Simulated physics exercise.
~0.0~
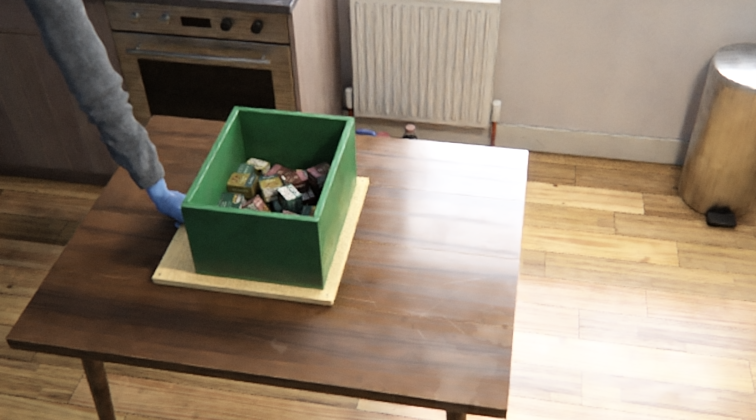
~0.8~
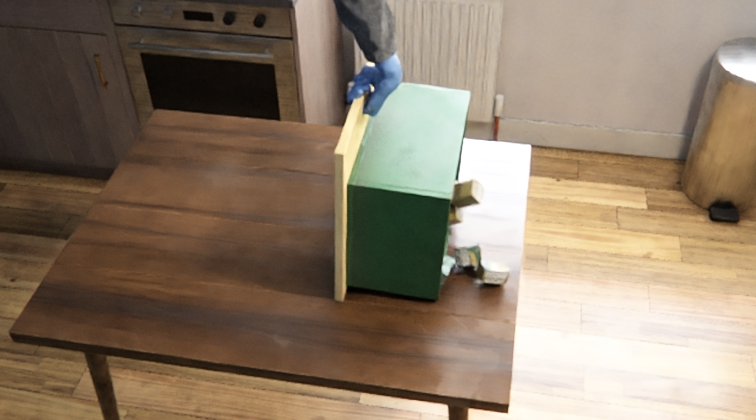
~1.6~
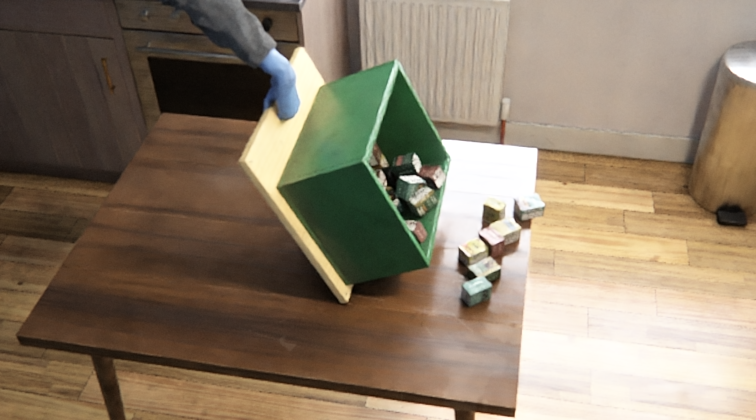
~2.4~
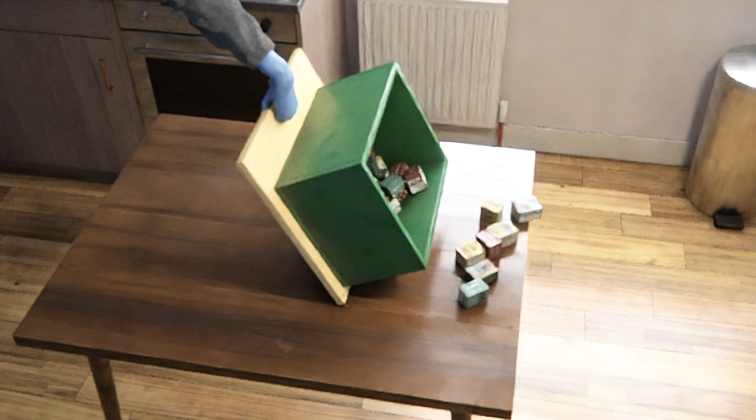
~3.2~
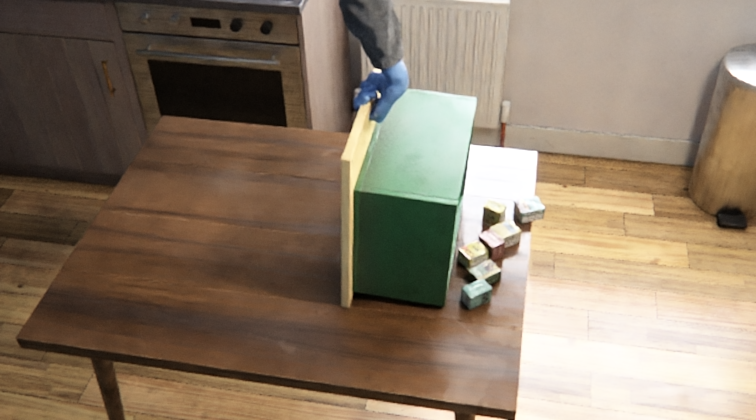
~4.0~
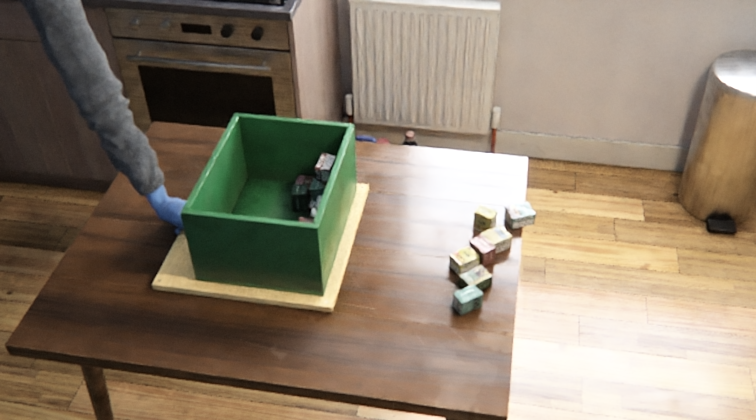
A green crate filled with small, mixed-colour cartons sits on a pale board on a brown wooden table, seen from above in a kitchen with an oven, a white radiator and a metallic bin. A blue-gloved hand at the board's left end lifts it until the board stands upright and cartons spill to the right. The hand lowers it to a slant, with many cartons still inside, then raises it upright again. Finally the board is laid flat, leaving a small cluster of cartons on the table's right side and the rest in the crate.
